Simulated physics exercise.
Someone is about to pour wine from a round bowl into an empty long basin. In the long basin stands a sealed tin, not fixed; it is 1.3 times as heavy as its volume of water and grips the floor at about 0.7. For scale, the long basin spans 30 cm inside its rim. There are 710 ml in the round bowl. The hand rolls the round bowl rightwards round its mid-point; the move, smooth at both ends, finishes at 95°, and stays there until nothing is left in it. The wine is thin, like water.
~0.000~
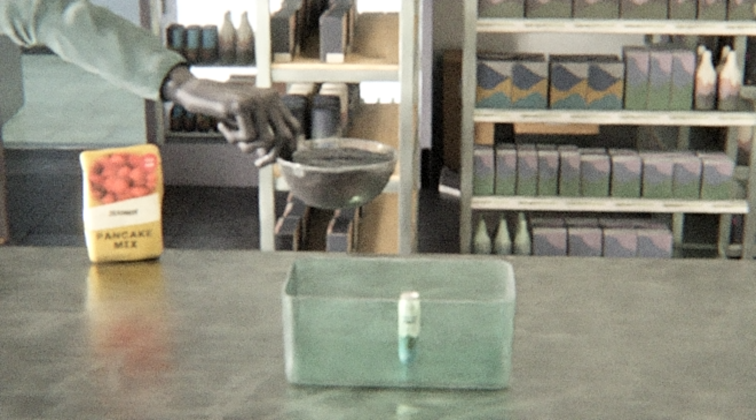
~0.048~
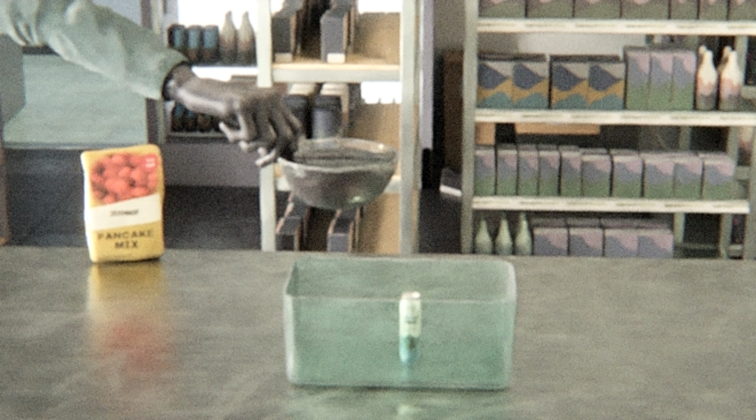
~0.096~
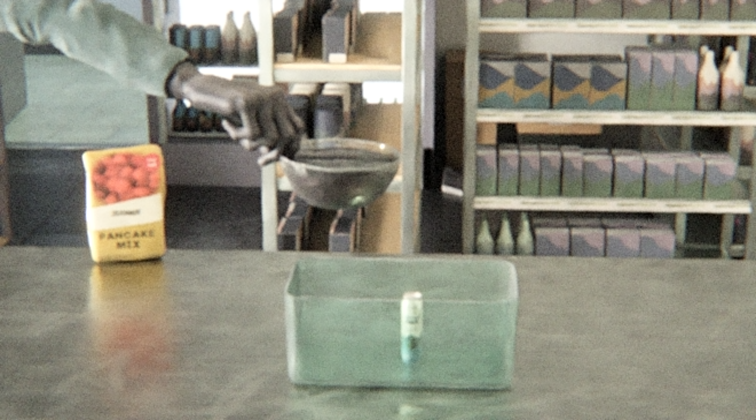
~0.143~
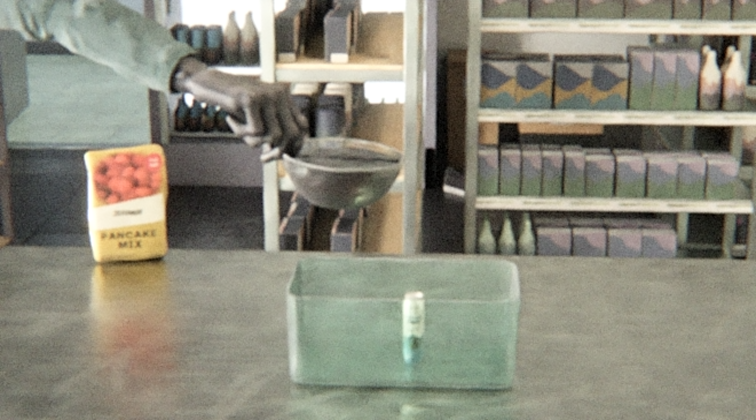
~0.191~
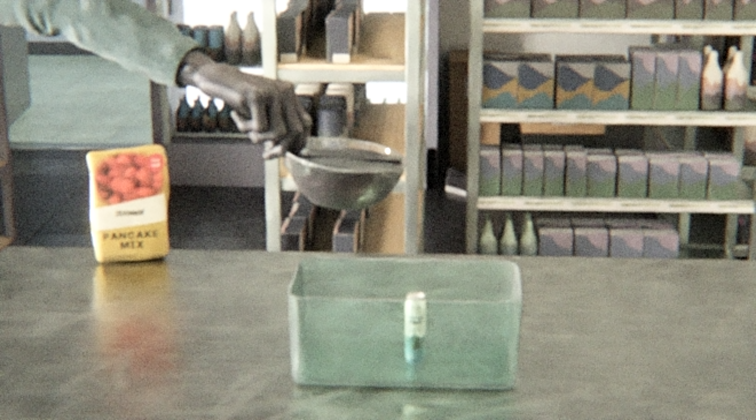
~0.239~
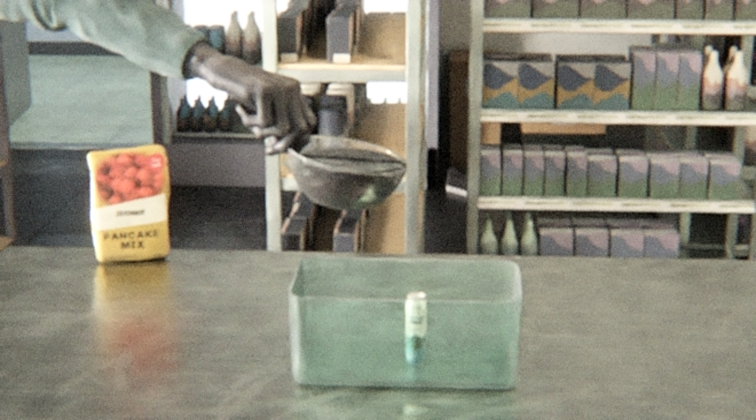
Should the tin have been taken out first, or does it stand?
It remains upright.
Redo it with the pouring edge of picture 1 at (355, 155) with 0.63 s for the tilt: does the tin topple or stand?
Then it falls.
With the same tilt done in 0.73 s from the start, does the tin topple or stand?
Then it keeps standing.
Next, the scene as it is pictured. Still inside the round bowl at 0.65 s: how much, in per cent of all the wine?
Near 40 in a hundred.
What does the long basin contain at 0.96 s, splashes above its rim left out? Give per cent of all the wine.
Some 92 per cent.
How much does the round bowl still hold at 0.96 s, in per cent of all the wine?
Near 2 in a hundred.
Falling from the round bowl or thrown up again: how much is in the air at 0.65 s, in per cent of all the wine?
About 38 per cent.
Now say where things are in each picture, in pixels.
Tilt 0°; pouring edge (398, 156); surface from (281, 159) to (395, 161); the long basin's rim runs from (289, 278) to (513, 282); the tin's top is at (410, 298), in the first frame.
Tilt 0°; pouring edge (399, 157); surface from (282, 159) to (396, 162), in the second frame.
Tilt 2°; pouring edge (401, 158); surface from (284, 159) to (398, 162), in the third frame.
Tilt 4°; pouring edge (403, 160); surface from (287, 158) to (400, 163), in the fourth frame.
Tilt 7°; pouring edge (406, 163); surface from (290, 157) to (403, 163), in the fifth frame.
Tilt 10°; pouring edge (407, 167); surface from (293, 158) to (405, 164), in the sixth frame.
After 0.65 s the tilt is 60° and 41 per cent is still to pour; the tin stands where it began.
After 0.96 s the tilt is 90° and 2 per cent is still to pour; the tin stands where it began.
After 1.27 s the tilt is 95° and 0 per cent is still to pour; the tin stands where it began.
After 1.62 s the tilt is 95° and 0 per cent is still to pour; the tin stands where it began.
In the end the tin stands where it began.
